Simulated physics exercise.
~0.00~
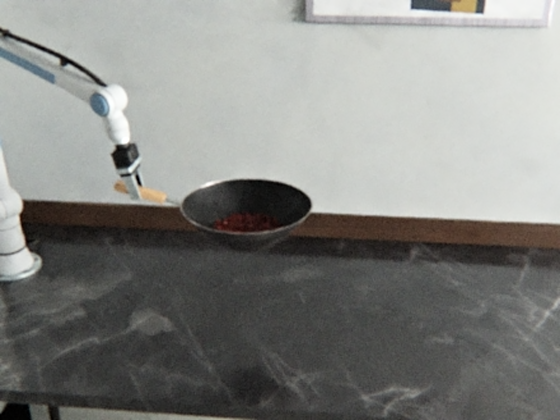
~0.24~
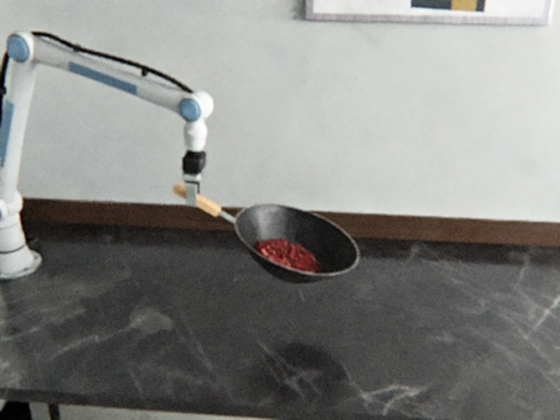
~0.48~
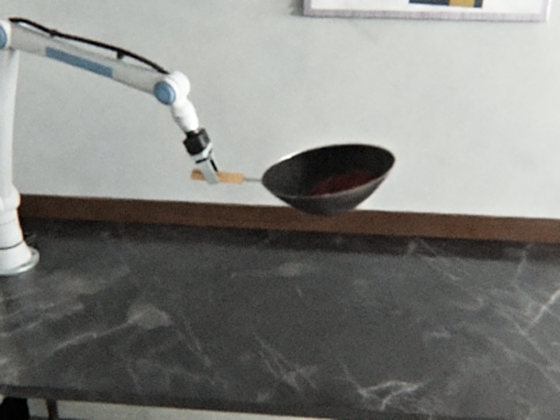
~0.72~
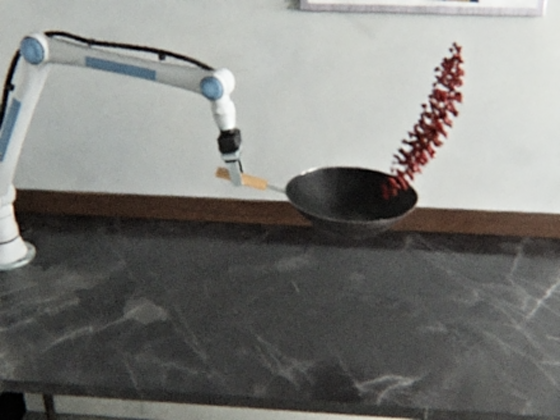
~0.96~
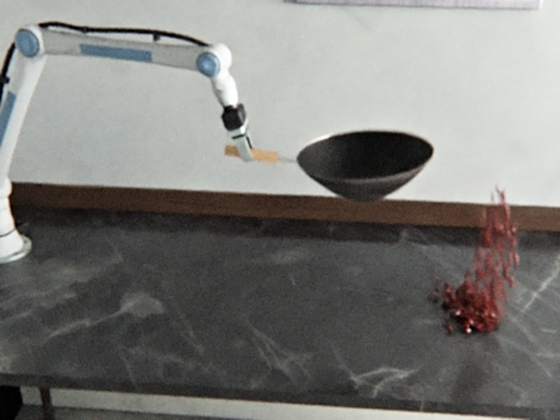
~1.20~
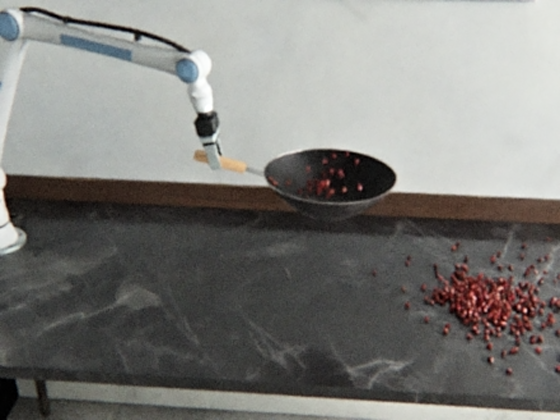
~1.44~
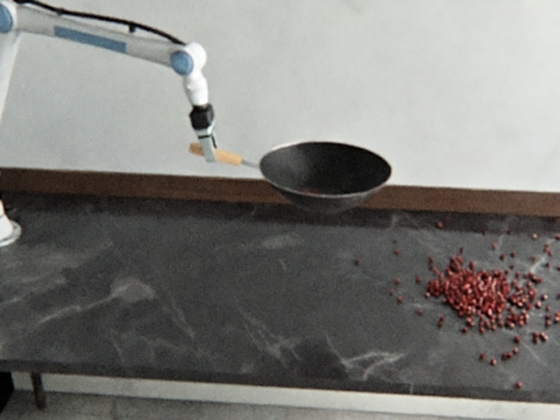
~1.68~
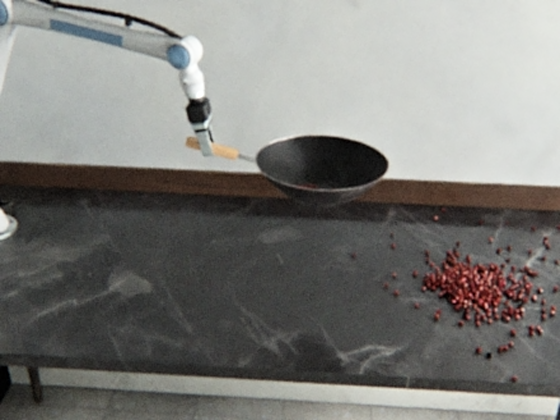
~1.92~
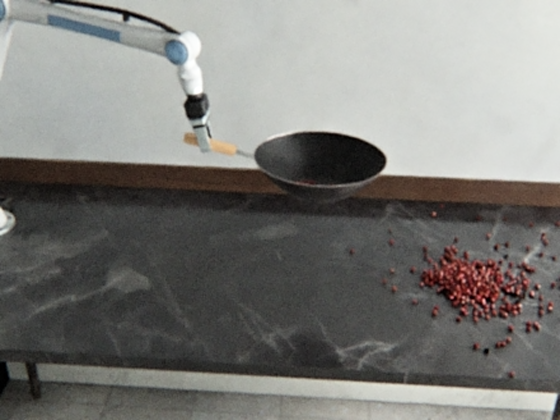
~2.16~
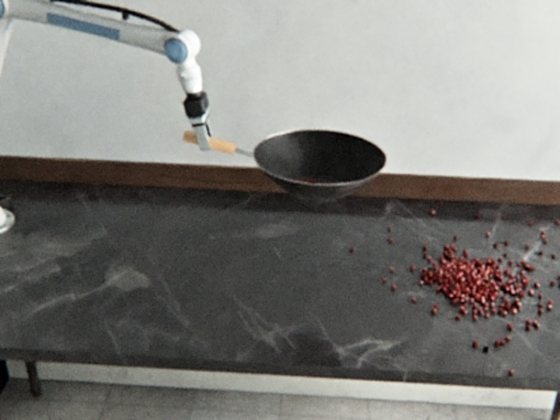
A white and blue robot arm at the left holds a black wok by its wooden handle above a dark marbled table, seen from the front against a pale wall. Small red beans lie in the wok. The arm dips and tips the wok while moving it right, then swings it up, and the beans fly out in a tall streak beyond the far rim. Most land on the right of the table and scatter into a loose pile, while a few drop back into the wok. The arm draws back slightly and holds the wok still, with most beans left on the table.
